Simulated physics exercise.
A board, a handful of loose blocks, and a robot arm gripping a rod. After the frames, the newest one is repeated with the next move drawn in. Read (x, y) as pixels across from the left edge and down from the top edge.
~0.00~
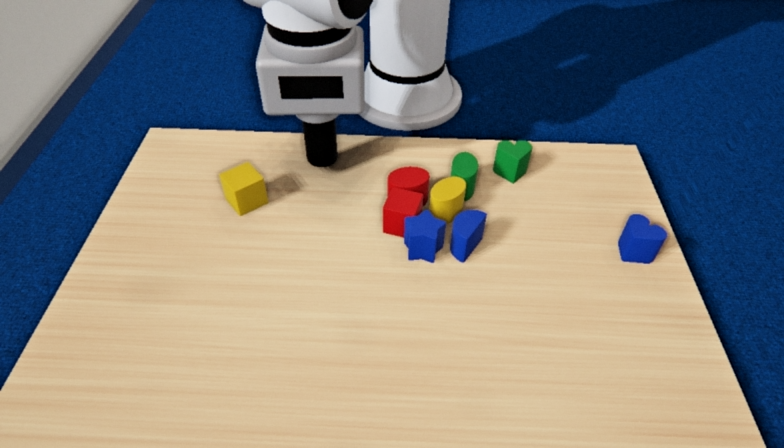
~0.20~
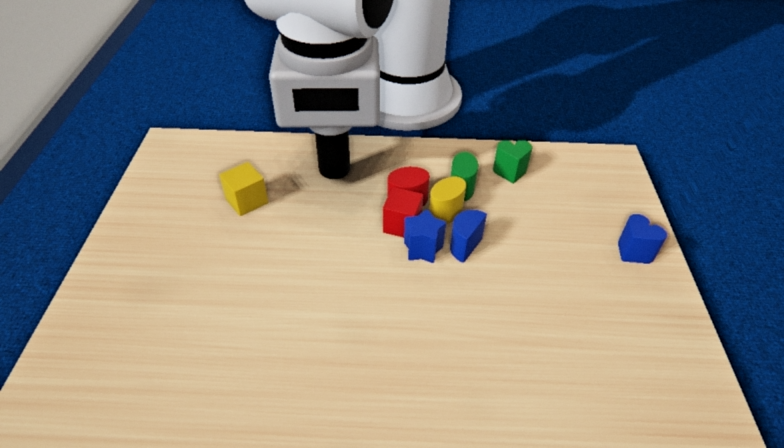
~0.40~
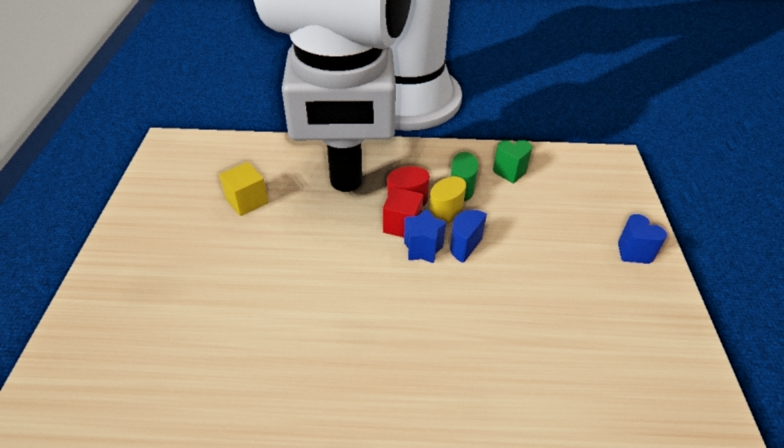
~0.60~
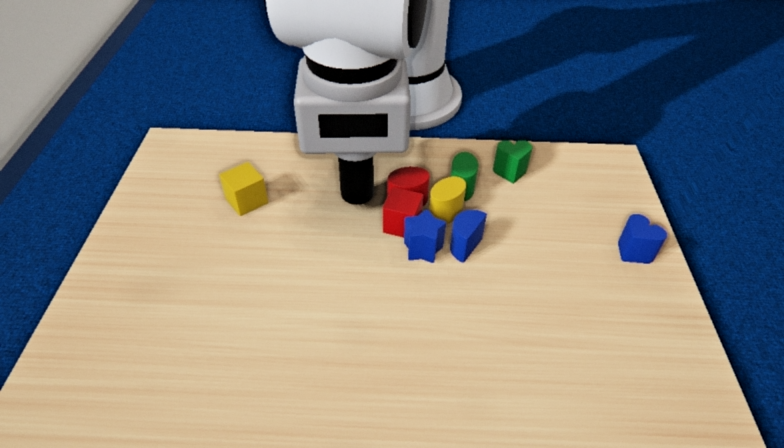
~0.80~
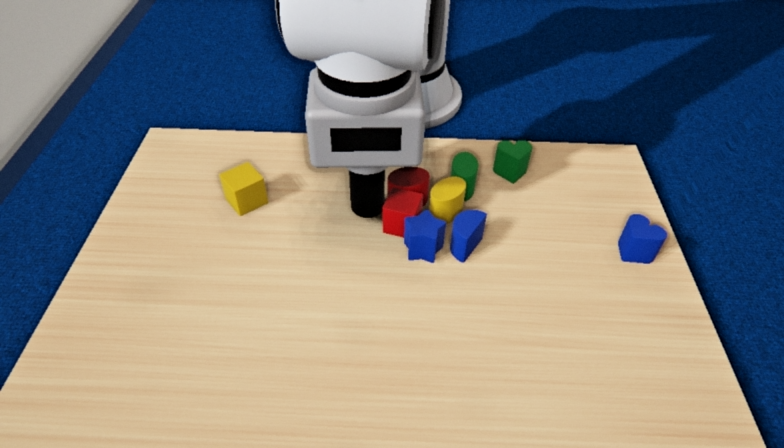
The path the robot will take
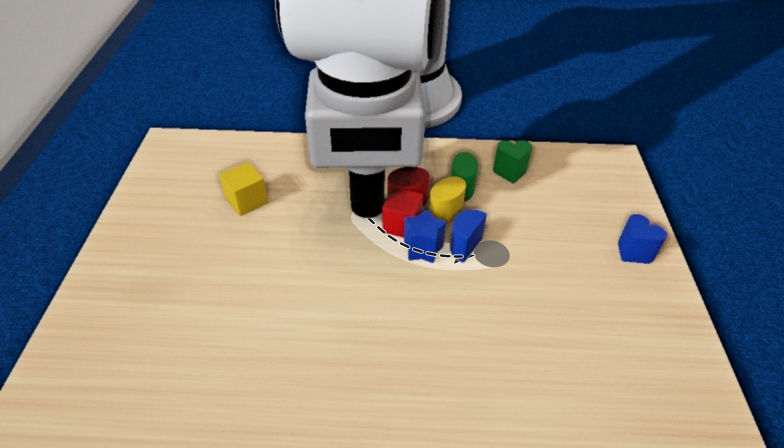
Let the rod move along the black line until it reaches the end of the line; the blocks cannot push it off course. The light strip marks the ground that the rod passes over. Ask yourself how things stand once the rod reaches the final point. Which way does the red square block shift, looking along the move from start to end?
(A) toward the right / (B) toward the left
(B)
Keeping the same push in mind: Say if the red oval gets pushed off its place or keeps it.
That one stays where it is.
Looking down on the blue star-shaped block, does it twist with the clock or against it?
It goes clockwise.
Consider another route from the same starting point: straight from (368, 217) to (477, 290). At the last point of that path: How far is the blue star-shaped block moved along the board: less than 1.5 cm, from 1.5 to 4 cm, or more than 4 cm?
Final distance: More than 4 cm.
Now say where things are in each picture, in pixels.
The first frame shows rod tip (322, 159); block tops, red square block (403, 201); red oval (409, 176); blue star-shaped block (425, 224); yellow oval (449, 188); blue D-shaped block (469, 221).
The second frame shows rod (335, 171); blocks unchanged.
The third frame shows rod (346, 183); blocks unchanged.
The fourth frame shows rod (357, 195); blocks unchanged.
The fifth frame shows rod (368, 208); red square block (403, 201); red oval (409, 176); blue star-shaped block (425, 224); yellow oval (449, 188); blue D-shaped block (469, 221).
Path on the board, from (368, 217) via (399, 242) and (444, 256), ending at (492, 254).
What follows on the original path. One third of the way, rod (401, 233); red square block (435, 210), turned 50° anticlockwise; blue star-shaped block (440, 237); yellow oval (457, 188), turned 15° anticlockwise.
Two thirds of the way, rod (445, 246); red square block (470, 212), turned 85° anticlockwise; blue star-shaped block (468, 254), turned 70° clockwise; yellow oval (472, 185), turned 35° anticlockwise; blue D-shaped block (499, 227), turned 30° clockwise.
At the end, rod (494, 244); red square block (502, 203), turned 120° anticlockwise; red oval in place; blue star-shaped block (481, 258), turned 100° clockwise; yellow oval (484, 178), turned 60° anticlockwise; blue D-shaped block (535, 225), turned 40° clockwise.
